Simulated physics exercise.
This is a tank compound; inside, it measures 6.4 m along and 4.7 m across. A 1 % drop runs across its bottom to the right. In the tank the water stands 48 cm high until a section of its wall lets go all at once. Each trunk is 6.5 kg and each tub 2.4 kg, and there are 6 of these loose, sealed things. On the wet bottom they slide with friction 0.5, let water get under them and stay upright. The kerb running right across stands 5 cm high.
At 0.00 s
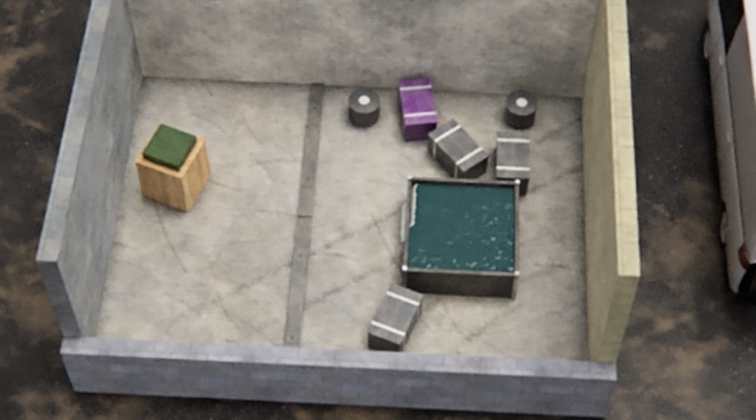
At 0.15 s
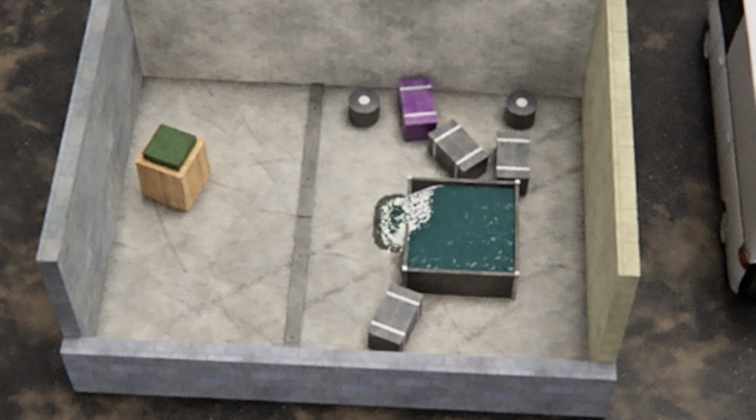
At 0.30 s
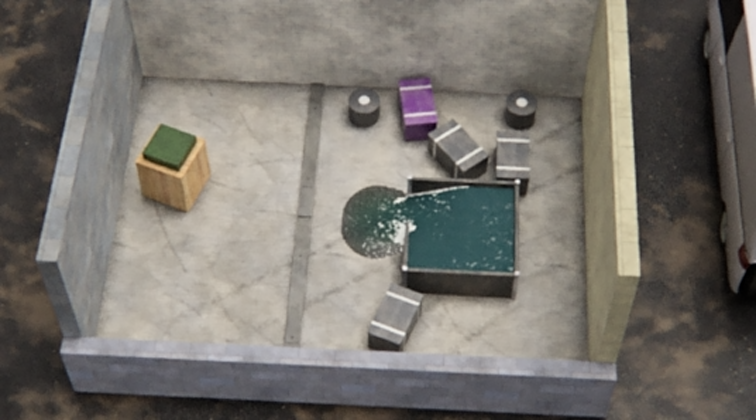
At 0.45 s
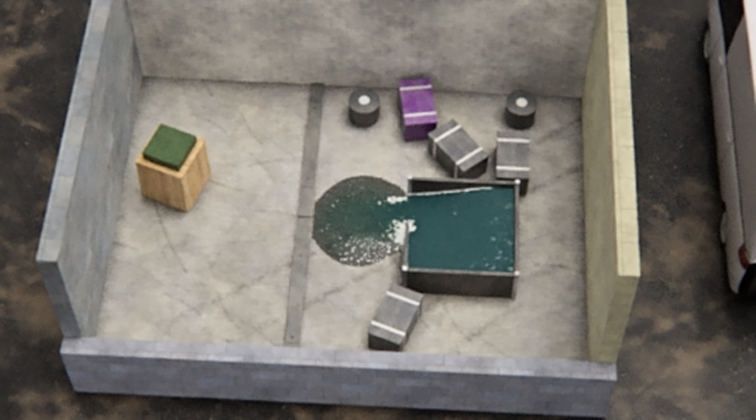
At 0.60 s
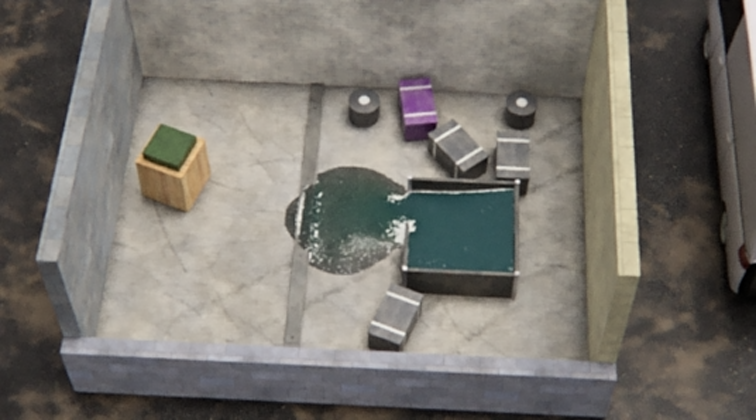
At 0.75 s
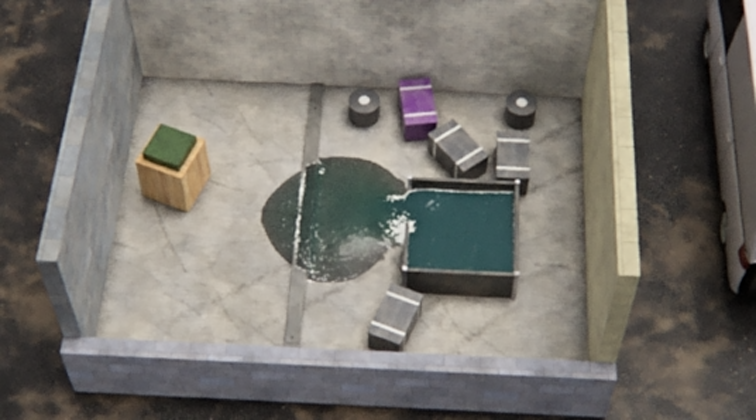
In the video, dark green water pours from the left side of a square tank in a walled enclosure and spreads leftward across a low strip on the floor, while the purple trunk and the grey objects stay still.
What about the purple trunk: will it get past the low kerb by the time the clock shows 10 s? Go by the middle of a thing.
Note, purple trunk does not get beyond.
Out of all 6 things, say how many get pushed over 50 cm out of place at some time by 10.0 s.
I make it 4.
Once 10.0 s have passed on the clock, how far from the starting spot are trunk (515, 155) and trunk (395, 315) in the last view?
0 cm and 100 cm respectively.
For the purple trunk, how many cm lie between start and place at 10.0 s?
Measured offset: Near 80 cm.
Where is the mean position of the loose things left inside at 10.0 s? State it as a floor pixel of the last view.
Mean position approx. (483, 192).
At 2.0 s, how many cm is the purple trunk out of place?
Shift: About 0 cm.
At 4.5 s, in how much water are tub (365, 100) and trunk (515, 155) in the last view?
Depth approx. 2 cm / 0 cm.
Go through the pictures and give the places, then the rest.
The purple trunk at (418, 101), on the bottom; 2.0 m2 under water; 0 of 6 have shifted, in the first picture.
The purple trunk at (418, 101) rests on the ground; water covers 2.3 m2; 0 of 6 have shifted, in the second picture.
The purple trunk at (418, 101) rests on the ground; water covers 2.7 m2; 0 of 6 have shifted, in the third picture.
The purple trunk at (418, 101), on the bottom; 3.4 m2 under water; 0 of 6 have shifted, in the fourth picture.
The purple trunk at (418, 101) rests on the ground; 4.0 m2 under water; 0 of 6 have shifted, in the fifth picture.
The purple trunk at (418, 101) rests on the ground; water covers 4.8 m2; 0 of 6 have shifted, in the sixth picture.
After 2.0 s the purple trunk is near (418, 101), 0.0 m from its start, aground; 0 of 6 are over the mark; 0 afloat.
After 4.5 s the purple trunk is near (432, 104), 0.2 m from its start, aground; 0 of 6 are over the mark; 1 afloat.
After 7.0 s the purple trunk is near (450, 106), 0.5 m from its start, aground; 0 of 6 are over the mark; 2 afloat.
After 10.0 s the purple trunk is near (474, 116), 0.8 m from its start, afloat; 0 of 6 are over the mark; 6 afloat.
